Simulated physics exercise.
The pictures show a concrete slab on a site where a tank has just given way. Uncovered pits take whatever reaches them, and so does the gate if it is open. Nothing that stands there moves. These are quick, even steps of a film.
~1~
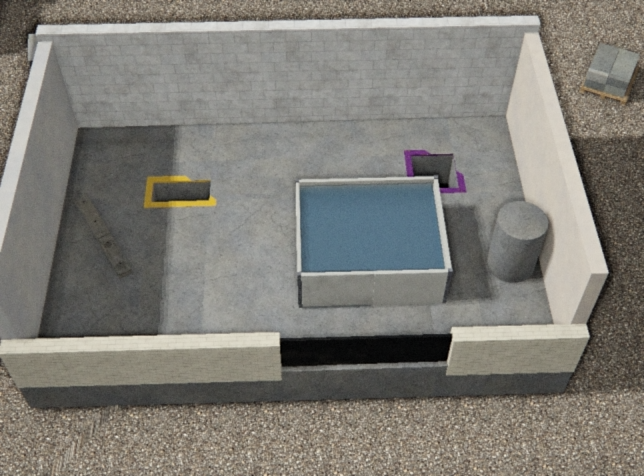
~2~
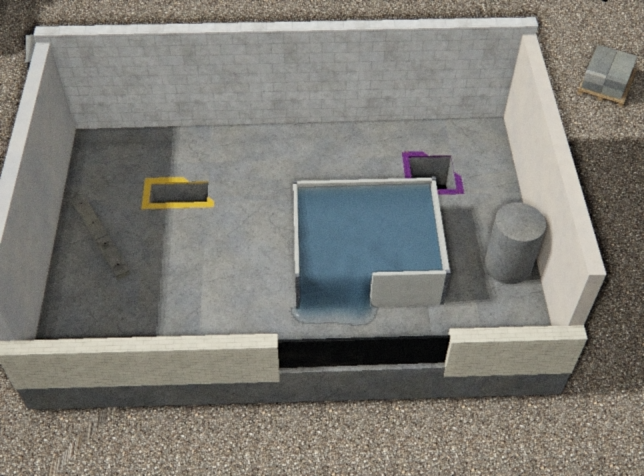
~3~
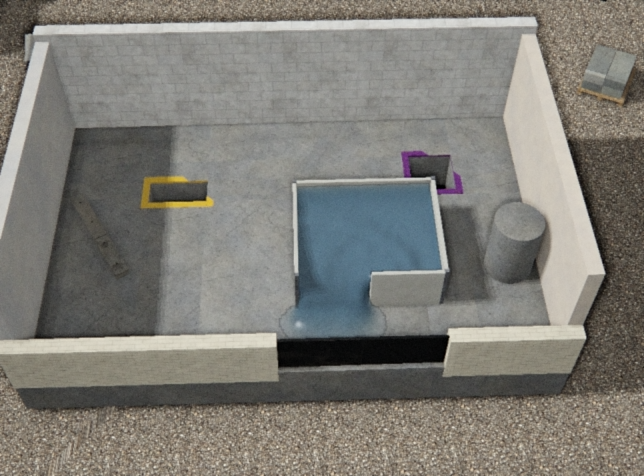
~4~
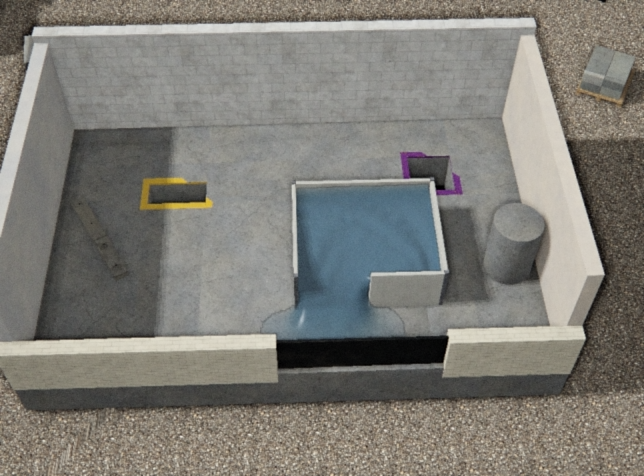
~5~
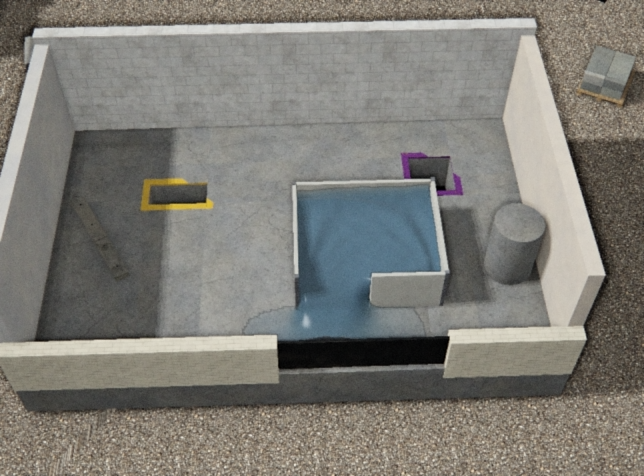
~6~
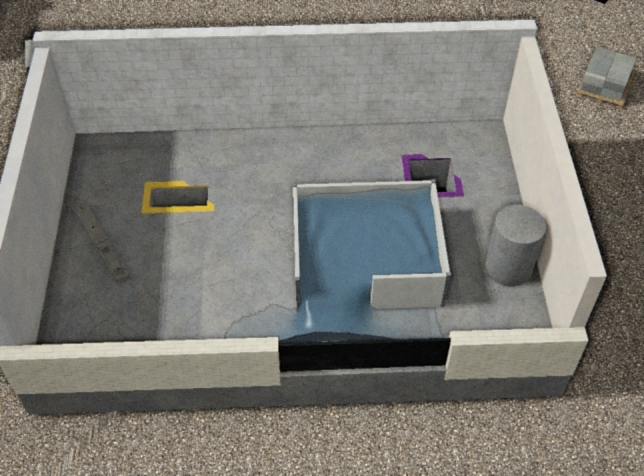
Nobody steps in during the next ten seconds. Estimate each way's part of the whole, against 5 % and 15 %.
One by one: The gate takes under 5 %; the yellow pit takes between 5 and 15 %; the purple pit takes between 5 and 15 %.
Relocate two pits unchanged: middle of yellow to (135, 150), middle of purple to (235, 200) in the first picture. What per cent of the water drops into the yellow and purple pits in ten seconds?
In per cent: Yellow 14, purple 4.
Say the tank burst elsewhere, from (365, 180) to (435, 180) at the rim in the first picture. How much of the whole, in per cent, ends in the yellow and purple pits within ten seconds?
Parts in a hundred: Yellow 8, purple 40.
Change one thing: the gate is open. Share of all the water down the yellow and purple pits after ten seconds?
Roughly, in per cent: Yellow 0, purple 0.
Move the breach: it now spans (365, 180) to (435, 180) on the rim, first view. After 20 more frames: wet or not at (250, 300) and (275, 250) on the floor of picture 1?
As listed: Not flooded, clear.
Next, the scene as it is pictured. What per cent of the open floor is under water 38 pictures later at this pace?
Close to 75 %.
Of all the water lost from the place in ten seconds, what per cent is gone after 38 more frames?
Close to 30 %.
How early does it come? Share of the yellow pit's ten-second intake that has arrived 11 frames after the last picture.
Some 0 per cent.
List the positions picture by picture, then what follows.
The tank at (370, 227) is whole and still, in the first picture.
The front is at (294, 311), out from the gap at (335, 296), in the second picture.
The front is at a hidden place, out from the gap at (334, 296), in the third picture.
The front is at a hidden place, out from the gap at (334, 298), in the fourth picture.
Water pours out at (335, 298) and has run to a hidden place, in the fifth picture.
Water pours out at (336, 300) and has run to a hidden place, in the sixth picture.
A moment on, water covers 20 % of the floor; the gate 0 %, the yellow pit 0 %, the purple pit 0 %.
Next, water covers 35 % of the floor; the gate 0 %, the yellow pit 0 %, the purple pit 0 %.
Then, water covers 60 % of the floor; the gate 0 %, the yellow pit 0 %, the purple pit 0 %.
Later, water covers 75 % of the floor; the gate 0 %, the yellow pit 1 %, the purple pit 4 %.
In the end, water covers 100 % of the floor; the gate 0 %, the yellow pit 8 %, the purple pit 8 %.
